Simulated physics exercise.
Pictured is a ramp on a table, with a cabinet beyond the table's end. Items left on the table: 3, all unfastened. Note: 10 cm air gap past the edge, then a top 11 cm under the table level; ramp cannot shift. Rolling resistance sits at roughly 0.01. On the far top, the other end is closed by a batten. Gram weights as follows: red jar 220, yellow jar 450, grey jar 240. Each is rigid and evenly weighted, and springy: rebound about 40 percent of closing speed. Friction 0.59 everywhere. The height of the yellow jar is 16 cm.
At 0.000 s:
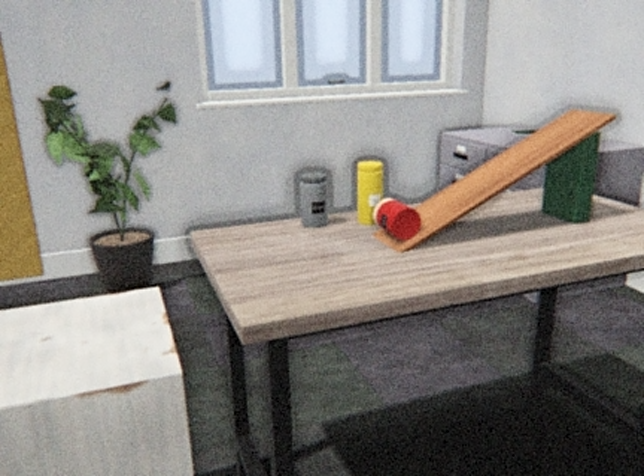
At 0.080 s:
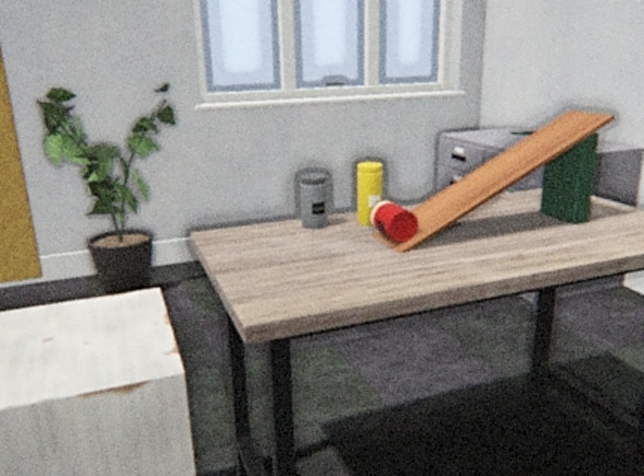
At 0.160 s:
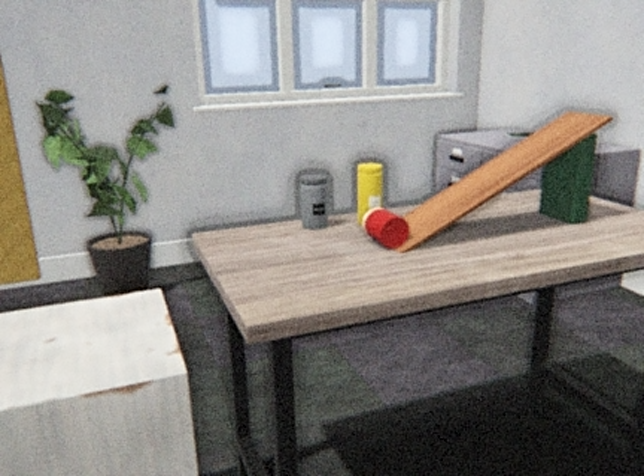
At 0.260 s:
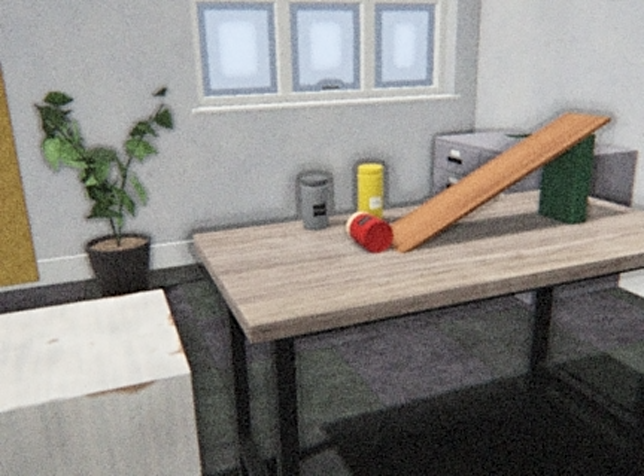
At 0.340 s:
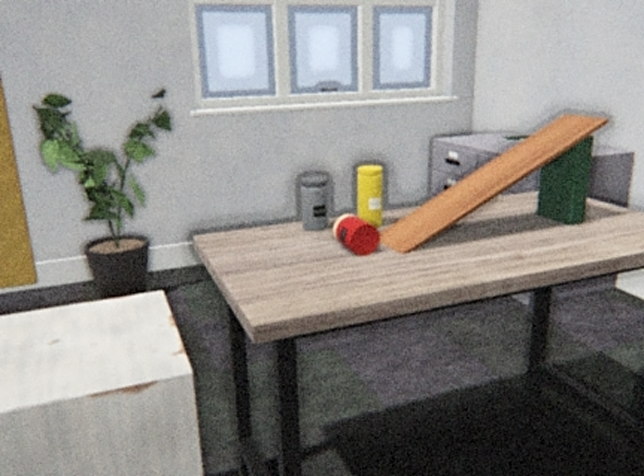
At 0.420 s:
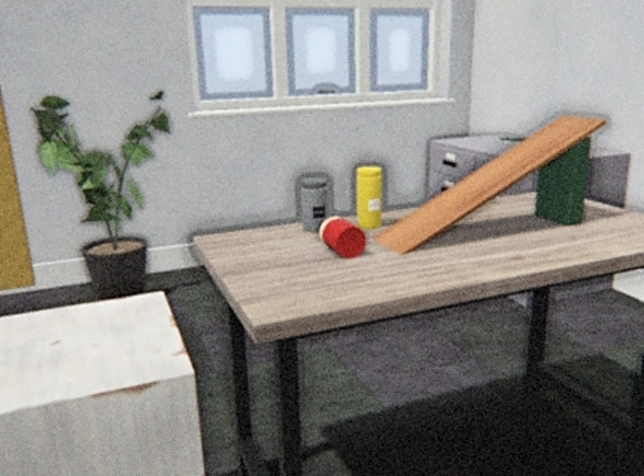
In a room with a potted plant and a window, a red jar lying on its side at the foot of a wooden ramp rolls left across a table, passing in front of upright yellow and grey jars.
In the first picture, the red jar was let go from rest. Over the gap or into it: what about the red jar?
Most likely it fails the leap.
After 1.22 s, 3 cm past the table's edge; red jar near (204, 261).
After 1.62 s, down in the gap; red jar near (269, 427).
By the end (2.0 s), down in the gap; the bystanders in place, give or take 8 cm.
